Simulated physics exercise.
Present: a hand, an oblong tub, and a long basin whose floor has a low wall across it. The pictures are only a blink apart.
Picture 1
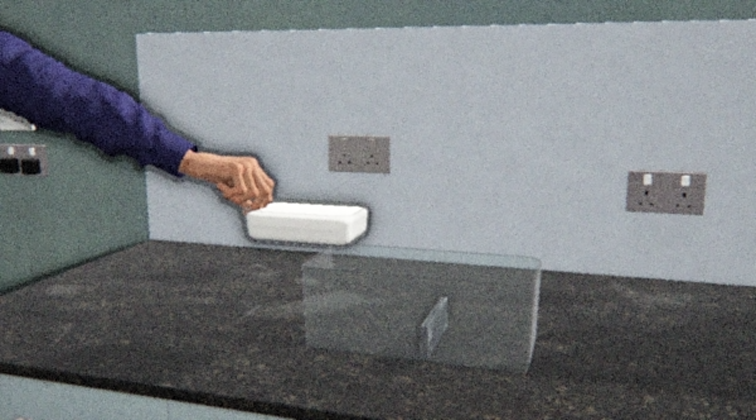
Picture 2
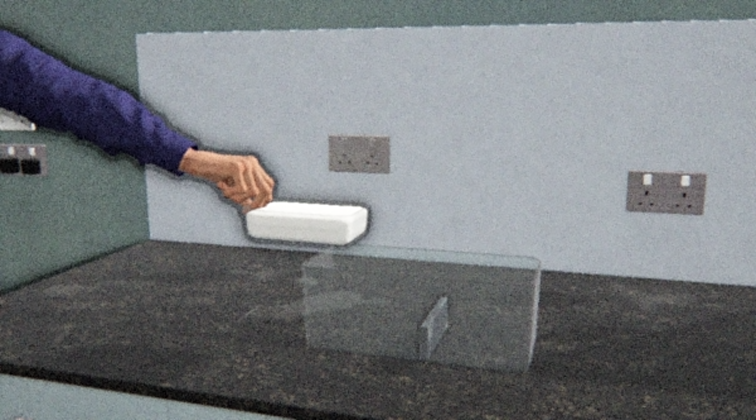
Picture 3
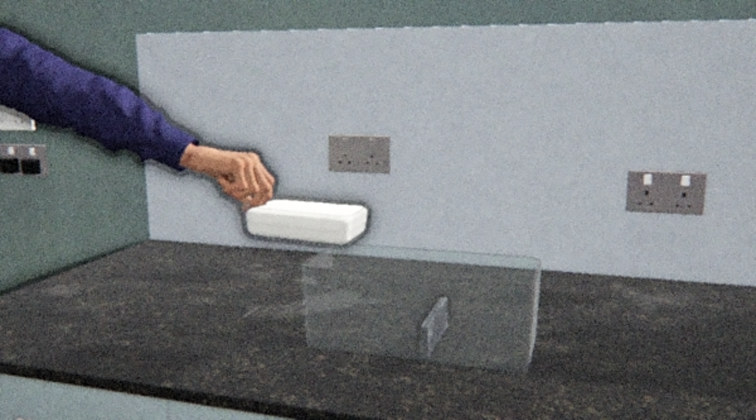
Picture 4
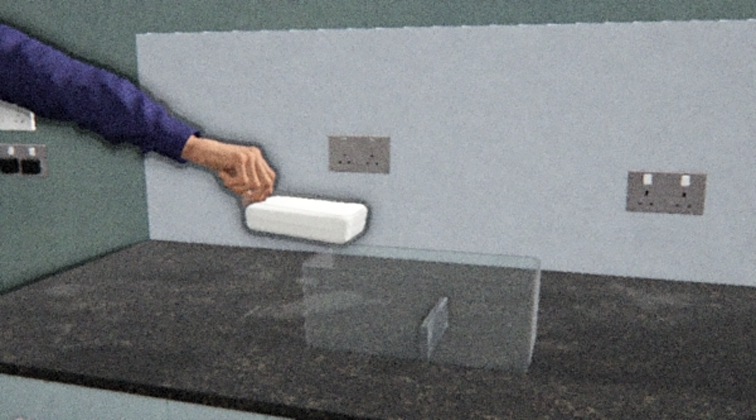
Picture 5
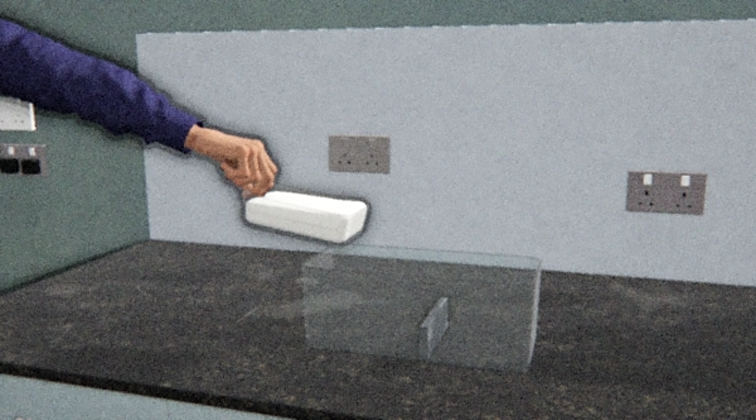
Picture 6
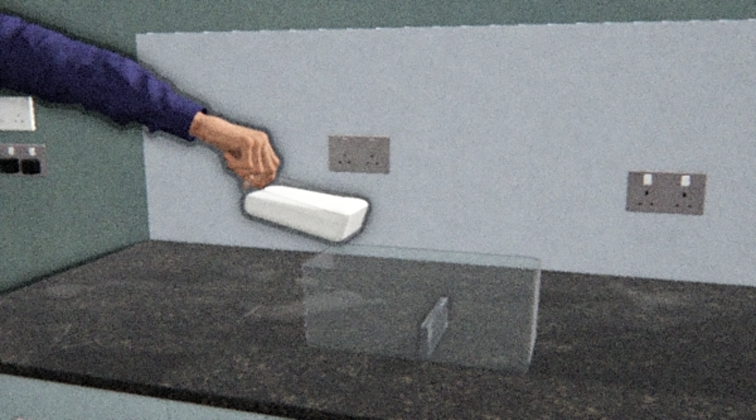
A hand in a dark blue sleeve held a white oblong tub above a clear basin on a dark countertop, then gradually tilted it a little, lowering its right end toward the basin.
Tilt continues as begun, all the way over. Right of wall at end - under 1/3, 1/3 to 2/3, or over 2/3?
1/3 to 2/3.
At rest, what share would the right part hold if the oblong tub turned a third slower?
I'd estimate some 30 percent.
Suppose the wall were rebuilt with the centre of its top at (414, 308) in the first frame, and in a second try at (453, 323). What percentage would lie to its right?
Estimated: 75 % first, 25 % second.
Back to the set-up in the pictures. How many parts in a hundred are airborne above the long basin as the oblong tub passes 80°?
That comes to near 55 percent.
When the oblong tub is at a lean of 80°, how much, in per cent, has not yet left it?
My estimate is close to 20 percent remaining.
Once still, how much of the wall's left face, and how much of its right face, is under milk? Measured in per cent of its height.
Left side 20 percent, right side 40 percent.
A moment on, the oblong tub is tipped on its side and 18 per cent is still to pour, 25 is left of the wall and 0 right of it.
Next, the oblong tub is tipped right over and 0 per cent is still to pour, 27 is left of the wall and 63 right of it.
Then the oblong tub is tipped right over and 0 per cent is still to pour, 34 is left of the wall and 59 right of it.
Later the oblong tub is tipped right over and 0 per cent is still to pour, 34 is left of the wall and 59 right of it.
Finally, 34 per cent lies left of the wall, 59 right of it and 8 outside.
